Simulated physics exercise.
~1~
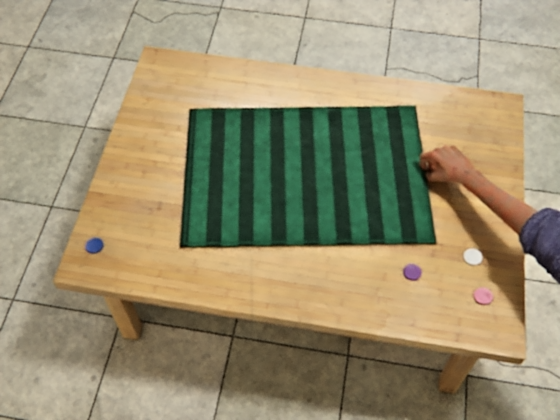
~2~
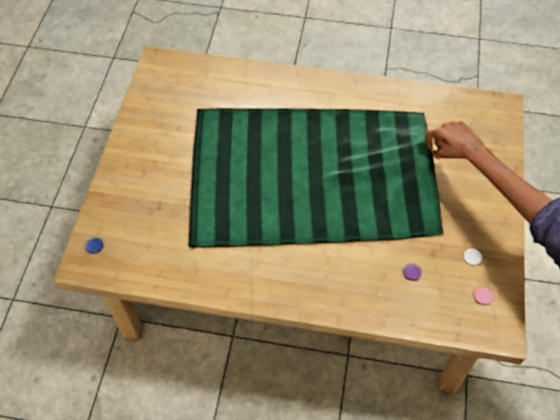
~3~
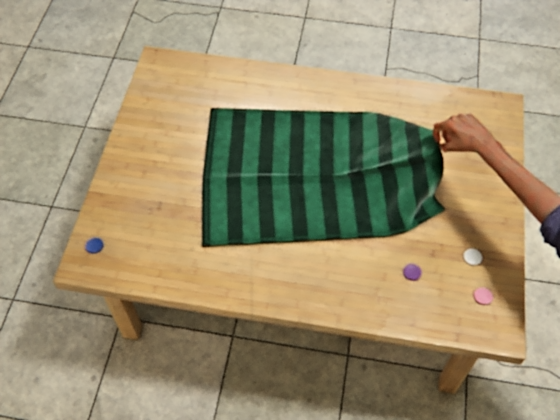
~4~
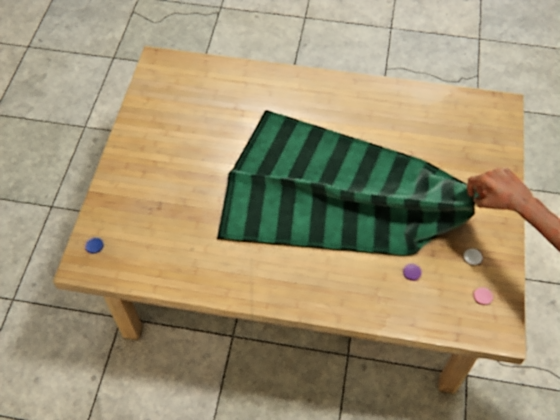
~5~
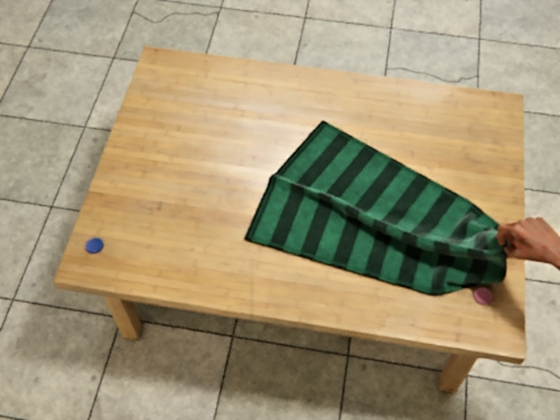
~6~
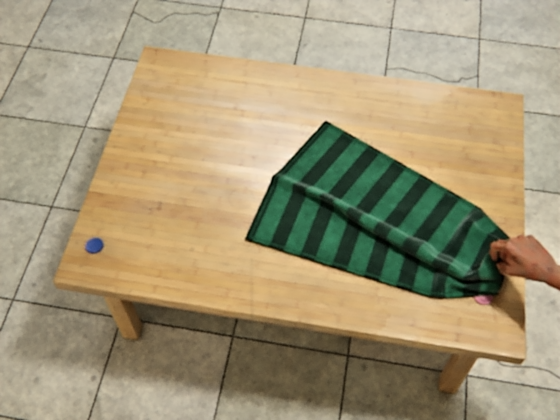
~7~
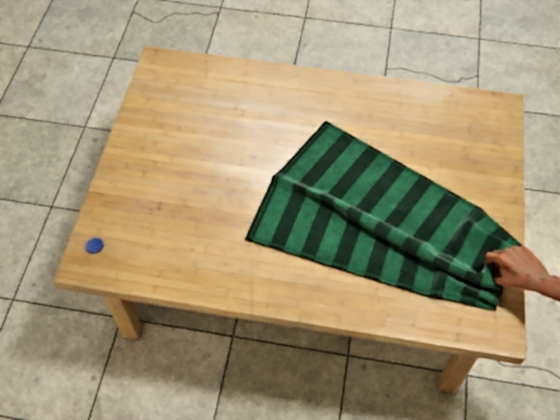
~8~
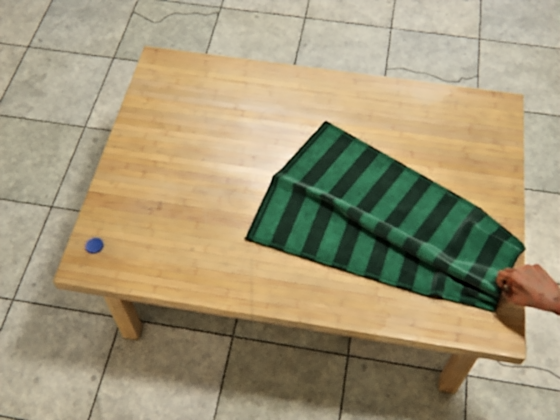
On a wooden table, a hand dragging a green striped tea towel rightward over purple, white and pink discs, leaving blue uncovered.
